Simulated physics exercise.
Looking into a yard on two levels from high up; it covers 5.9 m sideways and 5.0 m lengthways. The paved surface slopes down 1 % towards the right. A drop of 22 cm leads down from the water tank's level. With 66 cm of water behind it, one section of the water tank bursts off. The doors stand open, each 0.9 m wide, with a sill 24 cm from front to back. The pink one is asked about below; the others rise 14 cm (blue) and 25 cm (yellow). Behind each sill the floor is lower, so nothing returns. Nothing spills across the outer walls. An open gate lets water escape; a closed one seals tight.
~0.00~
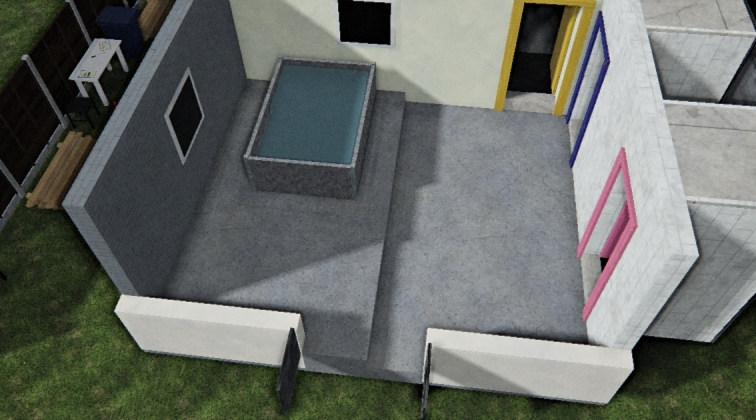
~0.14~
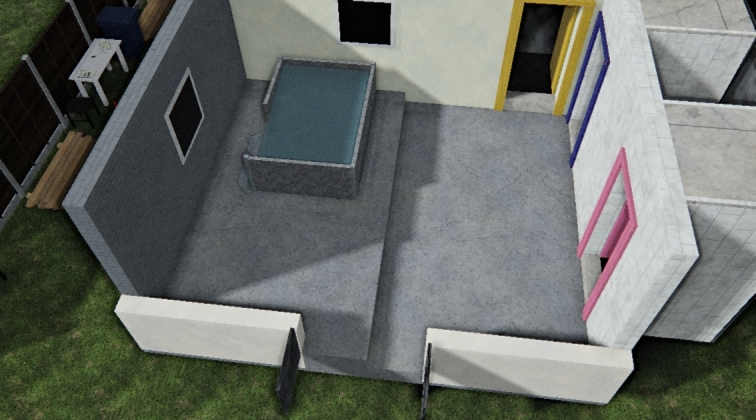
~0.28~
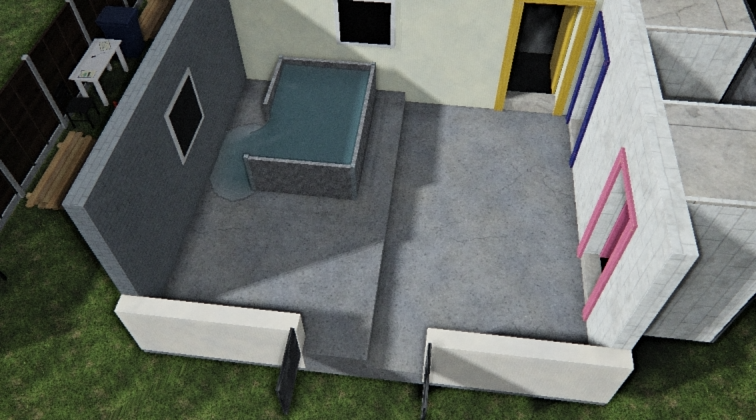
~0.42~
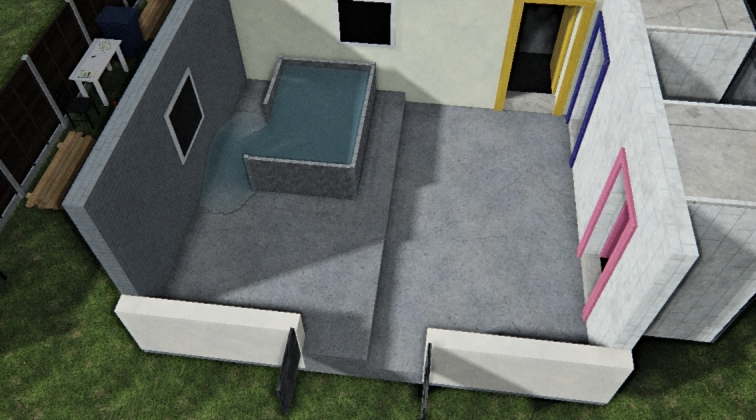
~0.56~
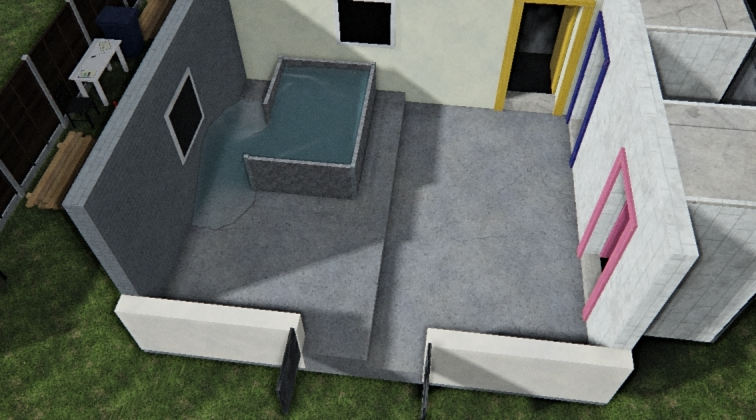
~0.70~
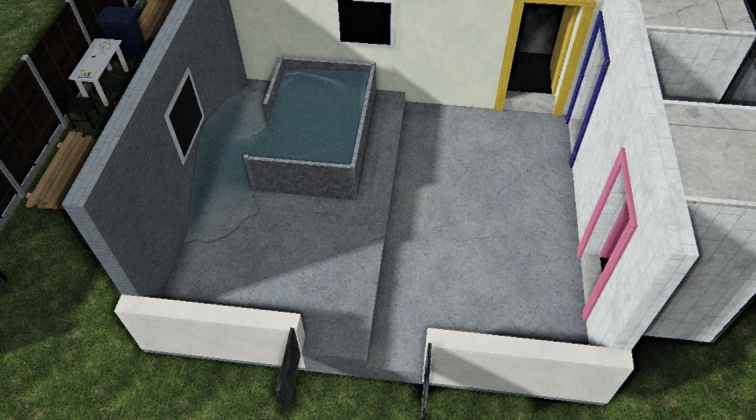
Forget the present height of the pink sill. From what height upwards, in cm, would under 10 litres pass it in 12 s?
At least 10 cm or so.
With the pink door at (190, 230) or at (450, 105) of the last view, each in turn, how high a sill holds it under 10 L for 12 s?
Roughly 16 and 7.5 cm.
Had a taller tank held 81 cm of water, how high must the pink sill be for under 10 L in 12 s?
Then roughly 13.0 cm.
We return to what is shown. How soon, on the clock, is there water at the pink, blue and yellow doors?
Pink 3.8 s, blue 3.2 s, yellow 2.8 s.
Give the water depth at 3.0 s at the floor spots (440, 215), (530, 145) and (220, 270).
Roughly 0, 0 and 7 cm, in turn.
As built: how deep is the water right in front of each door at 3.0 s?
In cm: Pink 0, blue 0, yellow 2.
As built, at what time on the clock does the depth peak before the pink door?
Near 7.0 s.
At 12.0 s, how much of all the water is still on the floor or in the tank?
Some 92 per cent remains.
After 1.4 s water covers 20 % of the floor, deepest (50 cm) near (216, 162); it has not reached the pink door.
After 3.0 s water covers 45 % of the floor, deepest (36 cm) near (244, 90); it has not reached the pink door.
After 12.0 s water covers 85 % of the floor, deepest (14 cm) near (564, 156); 10 cm at the pink door, 0 litres in over its 15 cm sill.
At the pink door as built, the water arrived by 3.9 s and peaked near 13 cm at 7.2 s.
With a sill of 8 cm, 39 litres would have come in within the 12 s; with 11 cm, 3 litres. So under 10 litres takes about 10 cm.
